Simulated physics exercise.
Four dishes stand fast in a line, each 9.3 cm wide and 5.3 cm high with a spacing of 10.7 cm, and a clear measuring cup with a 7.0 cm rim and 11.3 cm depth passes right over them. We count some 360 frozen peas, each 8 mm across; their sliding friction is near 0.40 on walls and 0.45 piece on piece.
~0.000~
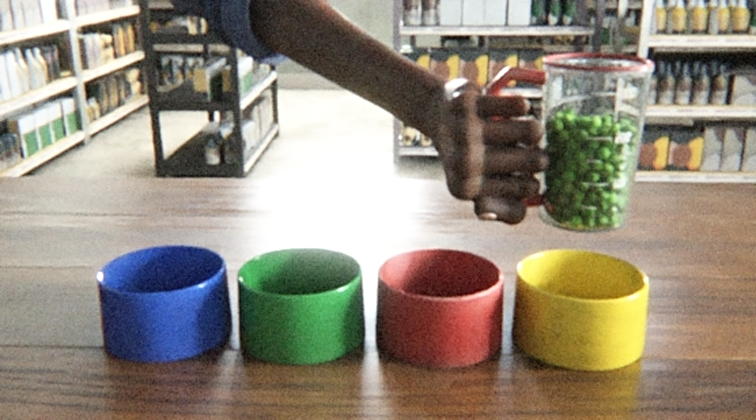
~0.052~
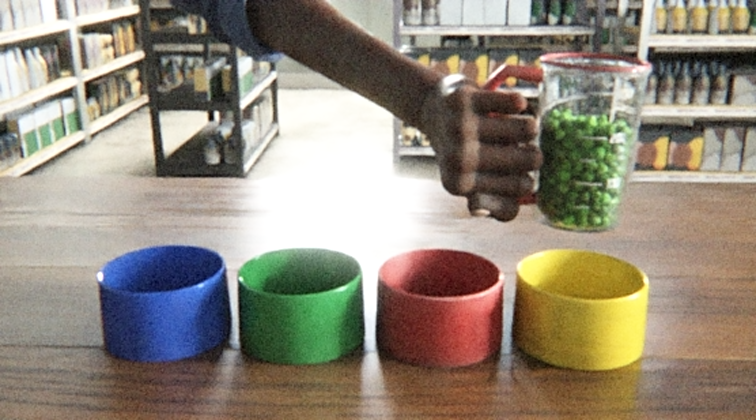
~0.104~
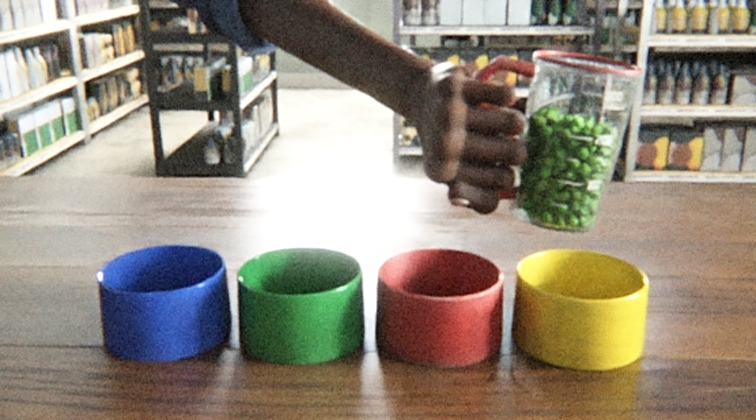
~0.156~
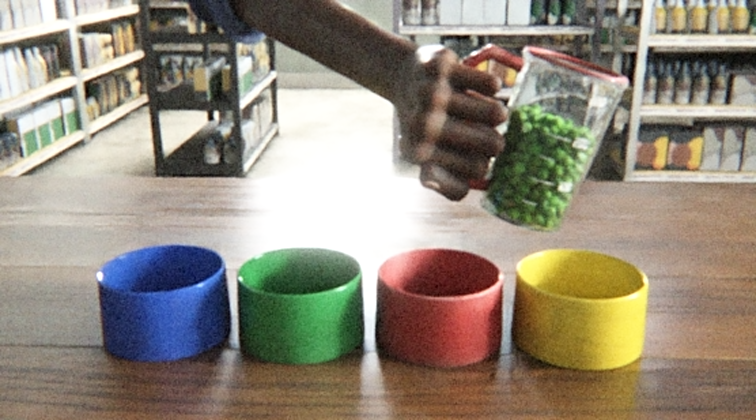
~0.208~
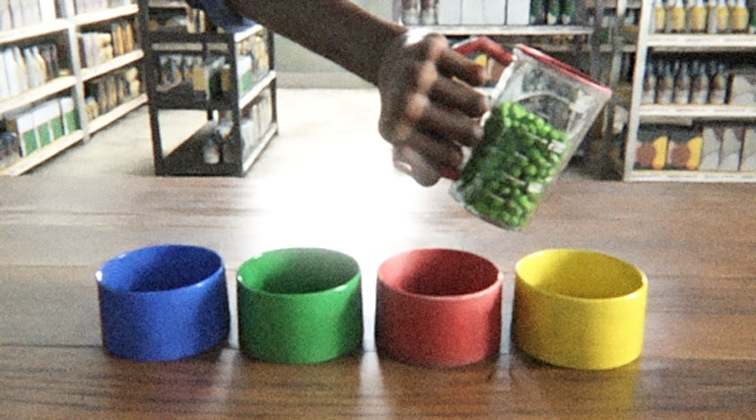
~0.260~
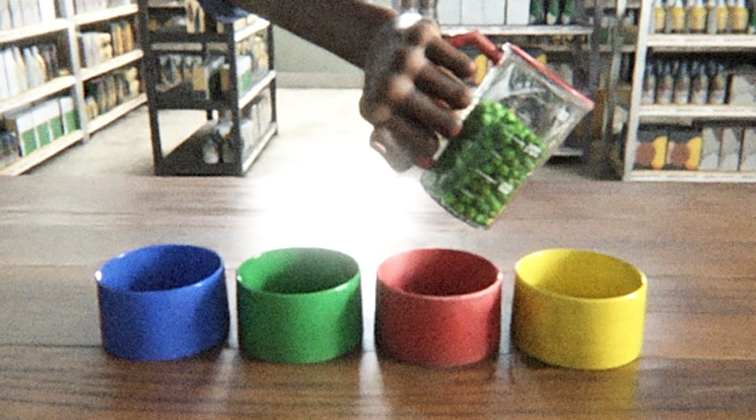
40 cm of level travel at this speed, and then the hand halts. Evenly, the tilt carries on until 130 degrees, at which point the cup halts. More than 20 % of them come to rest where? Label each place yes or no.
Red dish: No. Blue dish: No. Green dish: Yes. Yellow dish: No. Counter: No.
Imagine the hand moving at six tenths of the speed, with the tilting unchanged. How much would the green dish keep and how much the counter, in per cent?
Shares - green 0, counter 0.
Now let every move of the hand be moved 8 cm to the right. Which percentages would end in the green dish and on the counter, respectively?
In that case the green dish gets 20 and the counter 20.
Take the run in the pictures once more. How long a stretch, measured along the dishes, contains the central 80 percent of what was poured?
Length: About 7 cm.
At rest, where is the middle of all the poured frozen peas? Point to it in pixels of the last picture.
Centre at rest, approx.: (298, 308) px.
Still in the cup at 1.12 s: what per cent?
About 0 percent of the load.
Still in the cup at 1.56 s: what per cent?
My guess is near 0 per cent.
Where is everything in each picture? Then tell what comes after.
The first frame shows cup at (590, 142), tilt 0 degrees, lip at (649, 62), moved 0.0 cm; middle of the pieces at (582, 170); yellow dish at (582, 275); red dish at (440, 273); green dish at (300, 271); blue dish at (163, 269).
The second frame shows cup at (585, 142), tilt 2 degrees, lip at (646, 64), moved 0.3 cm; middle of the pieces at (576, 170).
The third frame shows cup at (570, 142), tilt 8 degrees, lip at (638, 69), moved 1.4 cm; middle of the pieces at (559, 169).
The fourth frame shows cup at (547, 142), tilt 16 degrees, lip at (624, 79), moved 3.0 cm; middle of the pieces at (533, 167).
The fifth frame shows cup at (524, 141), tilt 25 degrees, lip at (607, 90), moved 4.6 cm; middle of the pieces at (506, 164).
The sixth frame shows cup at (501, 141), tilt 34 degrees, lip at (590, 103), moved 6.2 cm; middle of the pieces at (480, 161); yellow dish at (580, 274); red dish at (438, 272); green dish at (299, 270); blue dish at (161, 268). Its pace works out near 170 degrees a second; the hand travels 31 cm a second.
After 0.78 s, tilt 121 degrees; cup holds 85 %, green 5 %.
After 1.12 s, tilt 130 degrees; cup holds 0 %, red 5 %, blue 5 %, green 85 %.
Then, at 1.56 s, tilt 130 degrees; cup holds 0 %, red 5 %, green 85 %.
In the end, at 1.9 s, red 5 %, blue 0 %, green 85 %, yellow 0 %, counter 10 %.
